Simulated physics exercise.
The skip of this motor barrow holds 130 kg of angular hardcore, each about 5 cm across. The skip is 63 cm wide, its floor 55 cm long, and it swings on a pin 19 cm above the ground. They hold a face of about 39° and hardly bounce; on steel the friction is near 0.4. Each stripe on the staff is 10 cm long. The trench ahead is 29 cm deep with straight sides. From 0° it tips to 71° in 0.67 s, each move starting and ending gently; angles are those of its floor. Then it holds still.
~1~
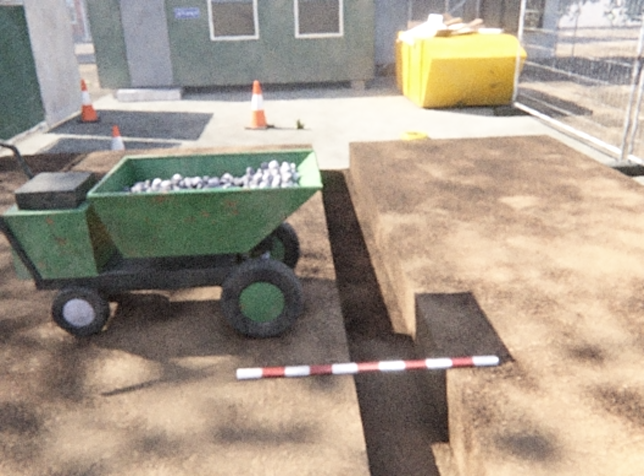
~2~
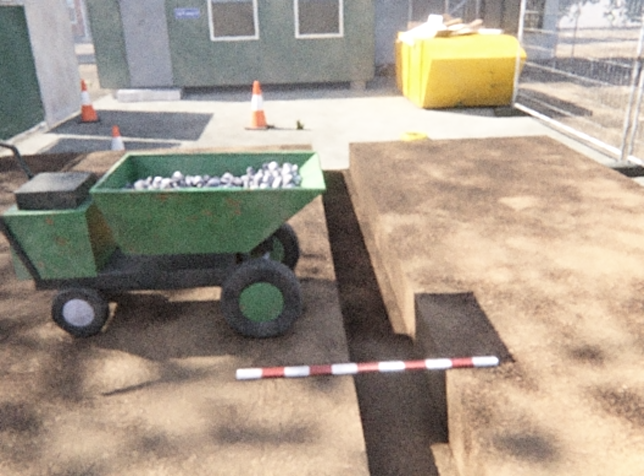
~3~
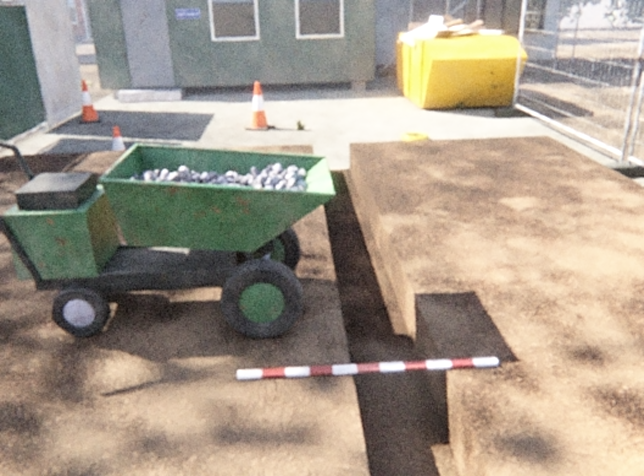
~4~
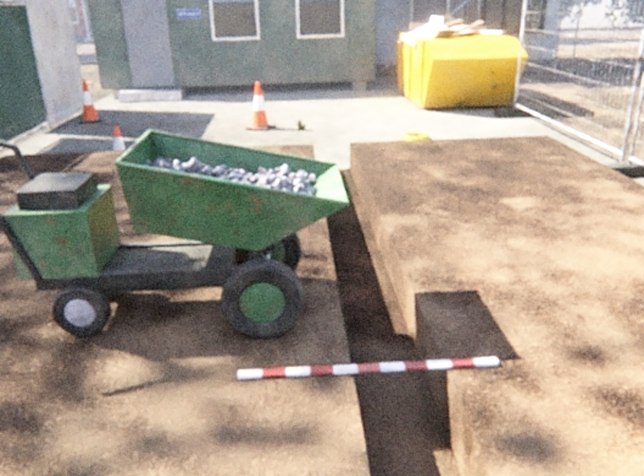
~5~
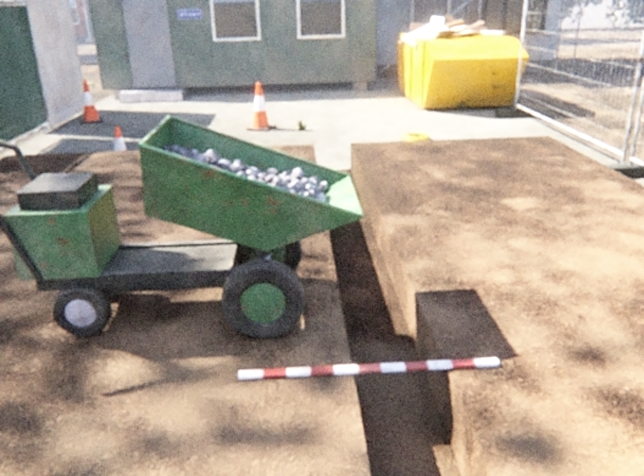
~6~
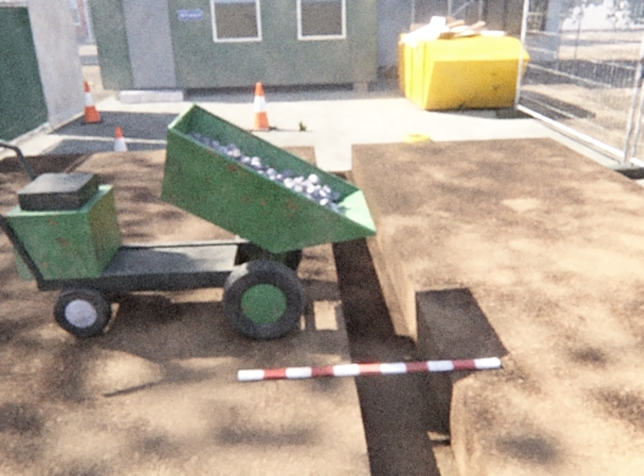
A green motor barrow carrying pale grey stones stands side-on at the left of a sunlit dirt site, viewed from slightly above. A narrow, straight-sided trench lies to its right with a red-and-white striped staff across it, and traffic cones, a green cabin and a yellow bin stand behind. The barrow's skip tilts steadily, its rear rising and its lip swinging right and downward over the trench, while the wheels and view stay still.
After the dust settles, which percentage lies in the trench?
Close to 58 in a hundred.
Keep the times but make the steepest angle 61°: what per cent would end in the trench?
It would be near 50 per cent.
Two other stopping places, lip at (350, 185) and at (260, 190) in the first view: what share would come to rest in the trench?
About 10 and 100 per cent.
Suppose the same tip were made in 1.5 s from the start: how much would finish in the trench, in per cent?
It would be near 75 per cent.
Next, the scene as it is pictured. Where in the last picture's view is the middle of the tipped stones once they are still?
Their middle is at about (412, 322).
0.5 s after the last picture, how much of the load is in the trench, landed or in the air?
About 15 per cent by then.
Then, 0.2 s after the last picture the floor is at 60°, 100 % in the skip; the foremost stones are at (376, 256).
Then, 0.5 s after the last picture the floor is at 71°, 78 % in the skip, 16 % in the trench, 6 % past the trench; the foremost stones are at (449, 309).
Then, 0.8 s after the last picture the floor is at 71°, 13 % in the skip, 44 % in the trench, 43 % past the trench; the foremost stones are at (578, 296).
Then, 2.8 s after the last picture the floor is at 71°, 0 % in the skip, 58 % in the trench, 42 % past the trench; the foremost stones are past the picture's edge.
